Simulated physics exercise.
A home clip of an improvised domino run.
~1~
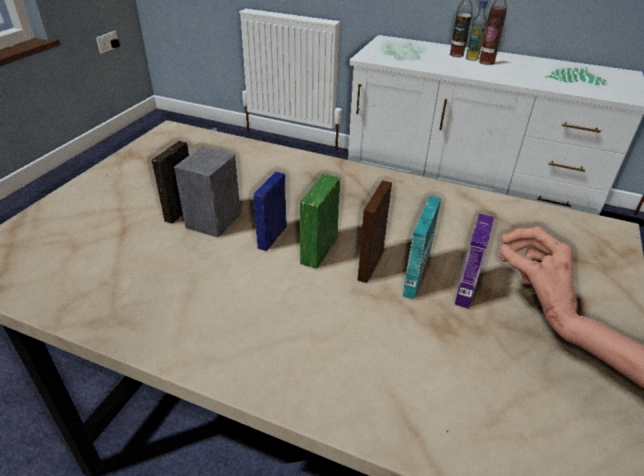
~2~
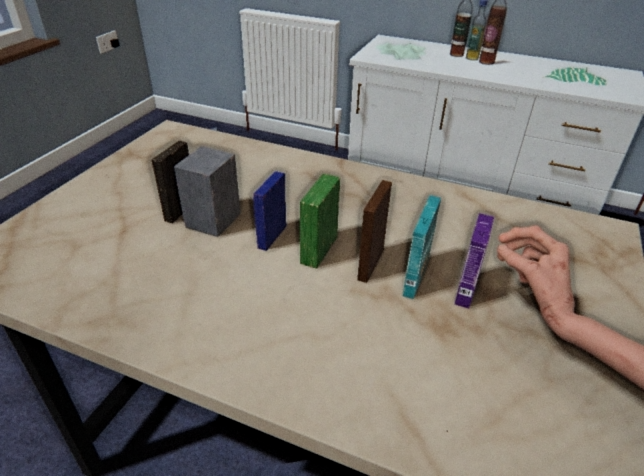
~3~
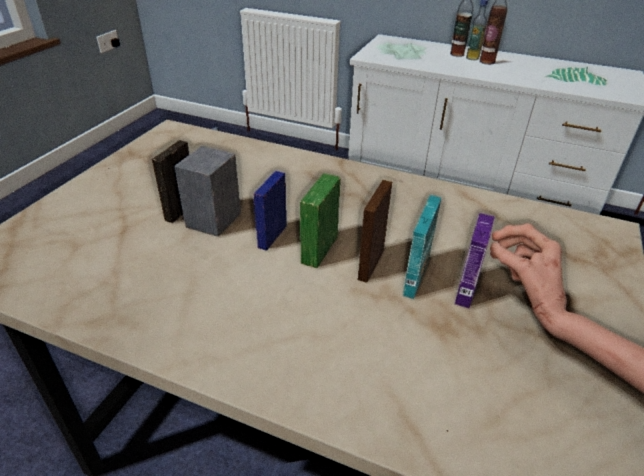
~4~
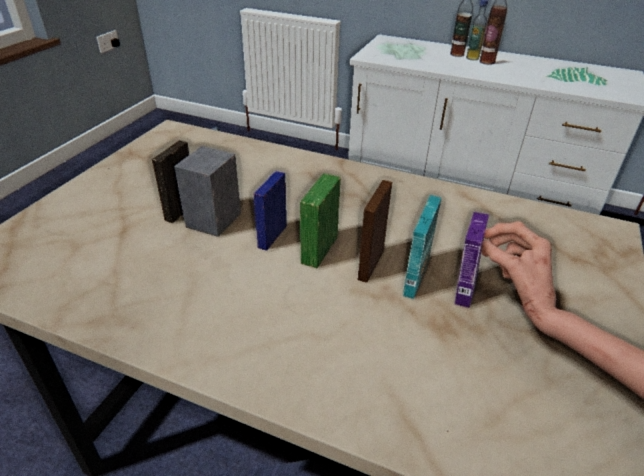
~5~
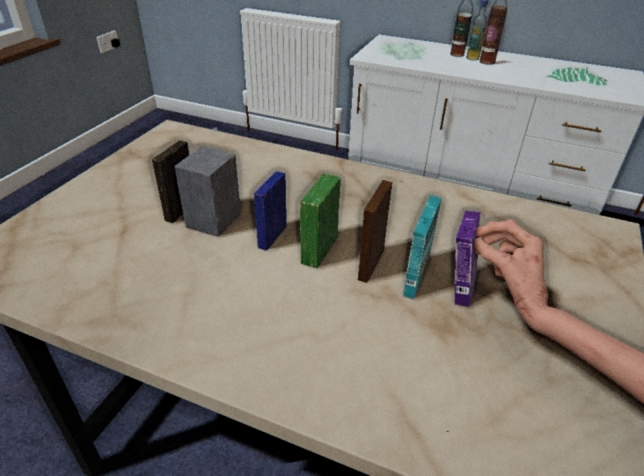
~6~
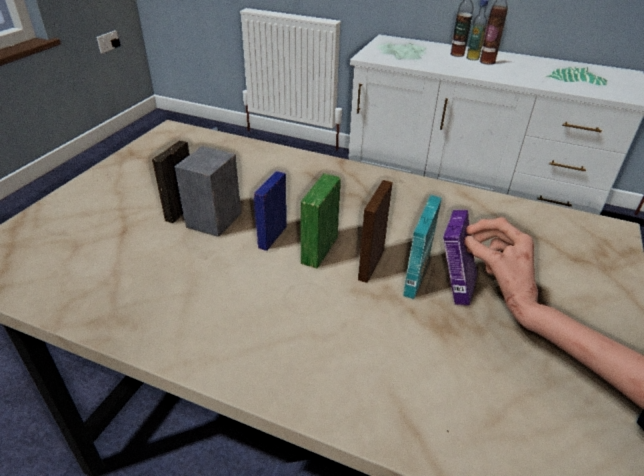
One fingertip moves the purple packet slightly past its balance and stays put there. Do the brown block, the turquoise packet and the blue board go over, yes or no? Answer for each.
Brown block - yes, it goes over. Turquoise packet - yes, it goes over. Blue board - yes, it goes over.
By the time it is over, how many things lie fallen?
5 altogether.
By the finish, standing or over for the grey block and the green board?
So the grey block does not fall, and the green board comes down.
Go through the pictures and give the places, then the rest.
The first picture shows brown block (375, 233); turquoise packet (422, 248); blue board (271, 211).
The second picture shows green board (320, 221); grey block (209, 192).
The third picture shows green board (321, 221); grey block (210, 191).
The fourth picture shows purple packet 4° over; green board (321, 221); grey block (210, 191).
The fifth picture shows purple packet 10° over; green board (321, 221); grey block (210, 192).
The sixth picture shows purple packet 18° over; brown block (375, 232); turquoise packet (422, 247); blue board (271, 211).
Then, 0.40 s later than the last frame, purple packet 70° over; turquoise packet tilted by 59° near (383, 248); brown block tilted by 41° near (347, 230); green board tilted by 12°.
Then, 0.60 s later than the last frame, purple packet 76° over; turquoise packet tilted by 73° near (377, 254); brown block tilted by 70° near (334, 240); blue board tilted by 49° near (249, 210).
When it is over, lying over on the table, green board, turquoise packet, blue board and brown block; grey block as before. End places, in pixels of the last picture, brown block near (333, 241), turquoise packet near (377, 254).
